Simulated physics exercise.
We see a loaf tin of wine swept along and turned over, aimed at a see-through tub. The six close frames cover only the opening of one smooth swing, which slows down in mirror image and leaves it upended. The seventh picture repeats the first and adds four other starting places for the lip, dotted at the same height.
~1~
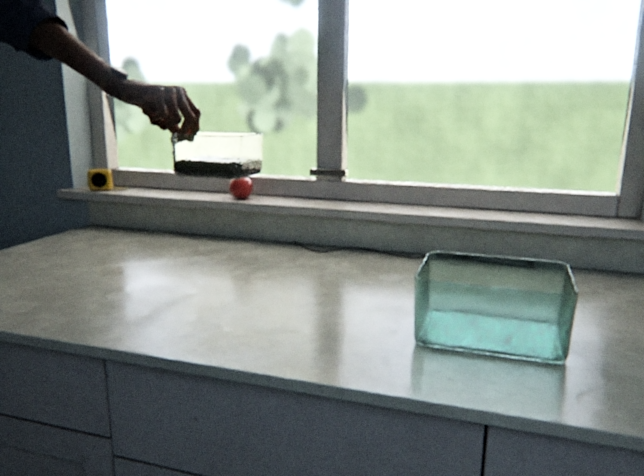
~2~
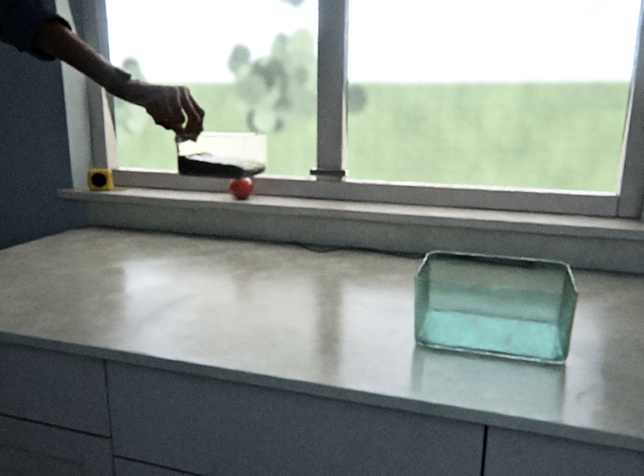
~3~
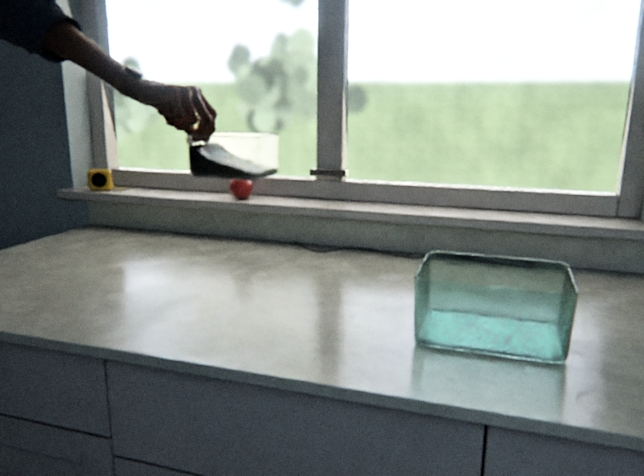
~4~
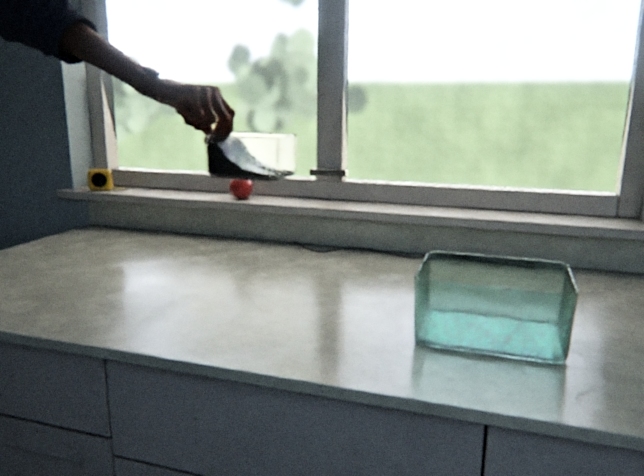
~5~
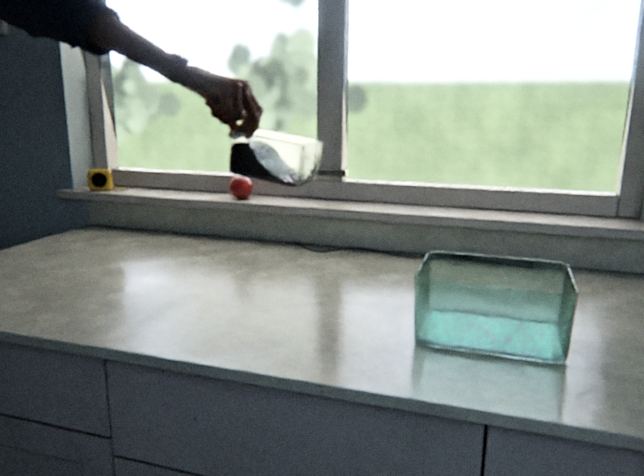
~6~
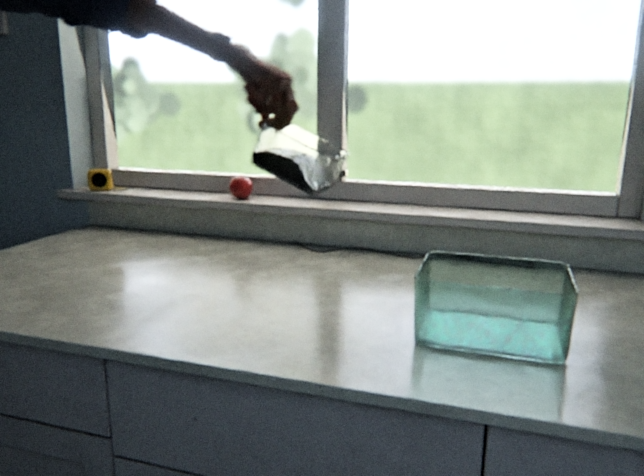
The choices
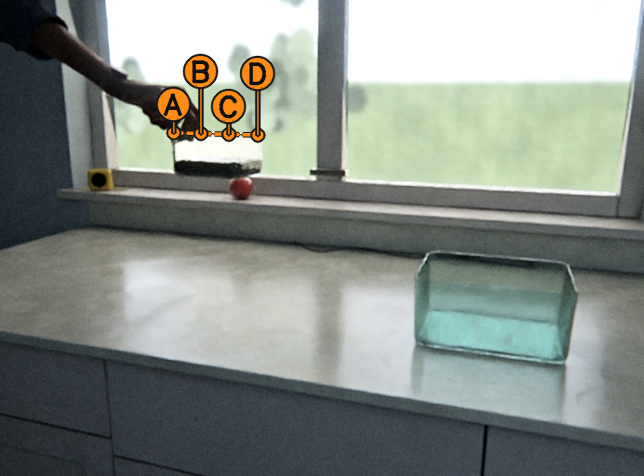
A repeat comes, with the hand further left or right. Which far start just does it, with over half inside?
That is place C.
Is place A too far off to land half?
Yes, that goes wrong.
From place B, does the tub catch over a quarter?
Yes.
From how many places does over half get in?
Two of the four.
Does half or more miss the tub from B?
Yes.
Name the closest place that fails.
B.
On the marked copy, A at (173, 132); B at (200, 133); C at (228, 134); D at (257, 135).
For place A, about 13 % lands in the tub, 85 % falls short.
For place B, about 30 % lands in the tub, 63 % falls short and 7 % goes beside or beyond.
For place C, about 67 % lands in the tub, 24 % falls short and 9 % goes beside or beyond.
For place D, about 75 % lands in the tub, 15 % falls short and 9 % goes beside or beyond.
